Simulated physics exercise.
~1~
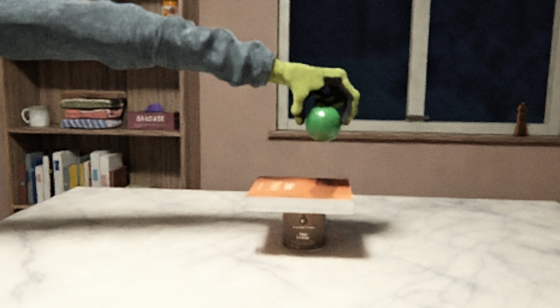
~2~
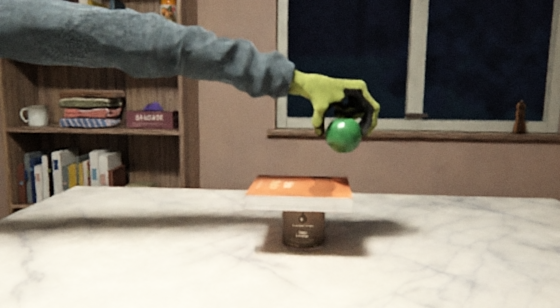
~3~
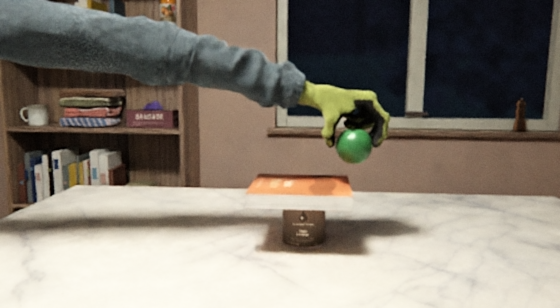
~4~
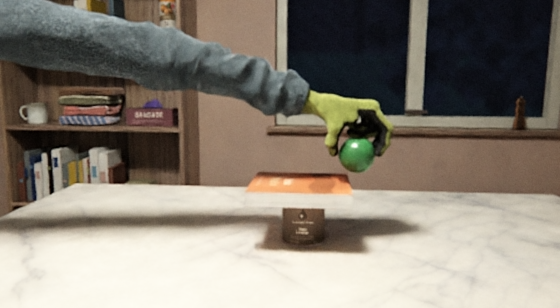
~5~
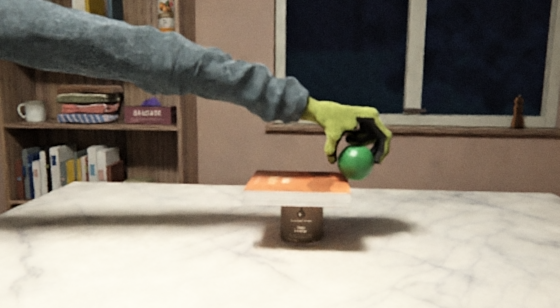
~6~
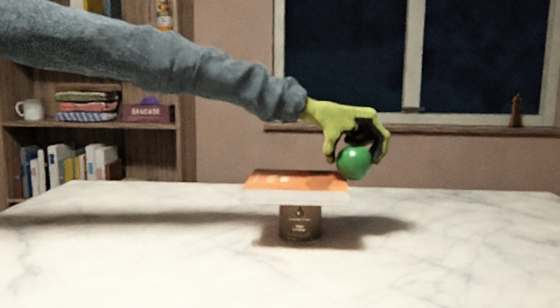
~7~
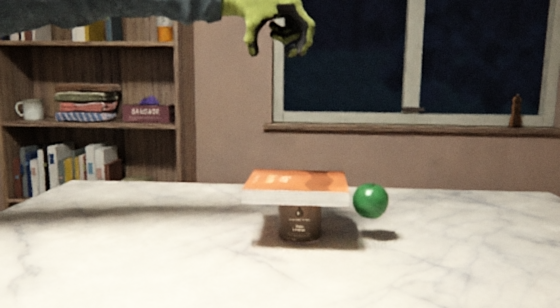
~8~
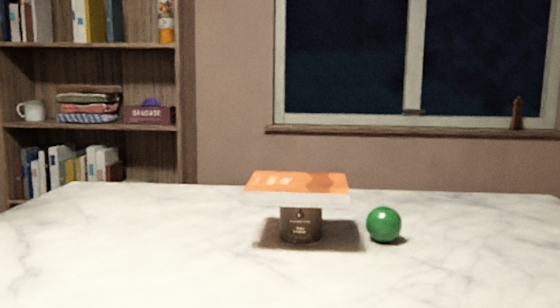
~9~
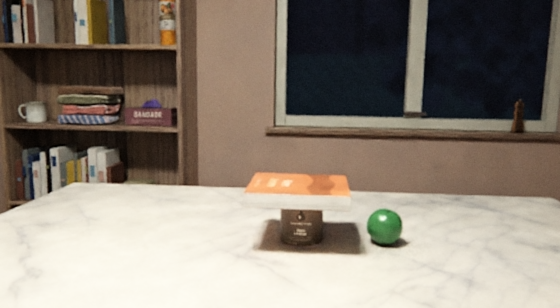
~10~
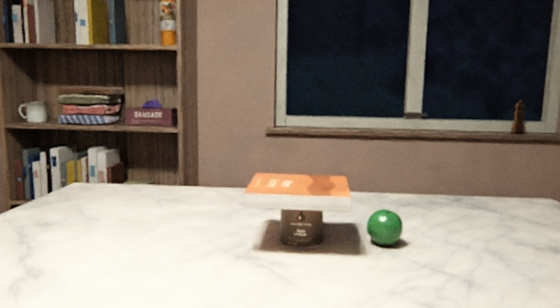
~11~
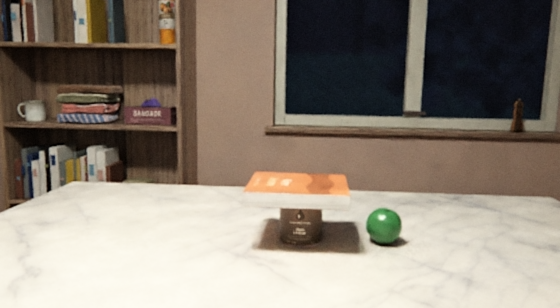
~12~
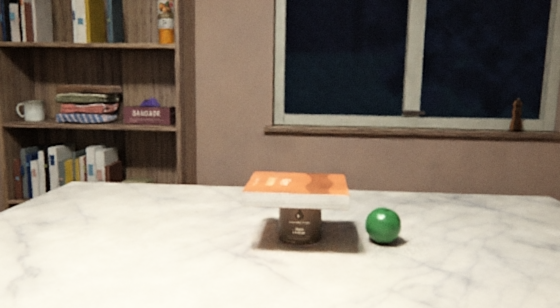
Green apple lowered by a gloved hand onto an orange book's right edge, dropping off and resting beside the still-balanced brown tin.
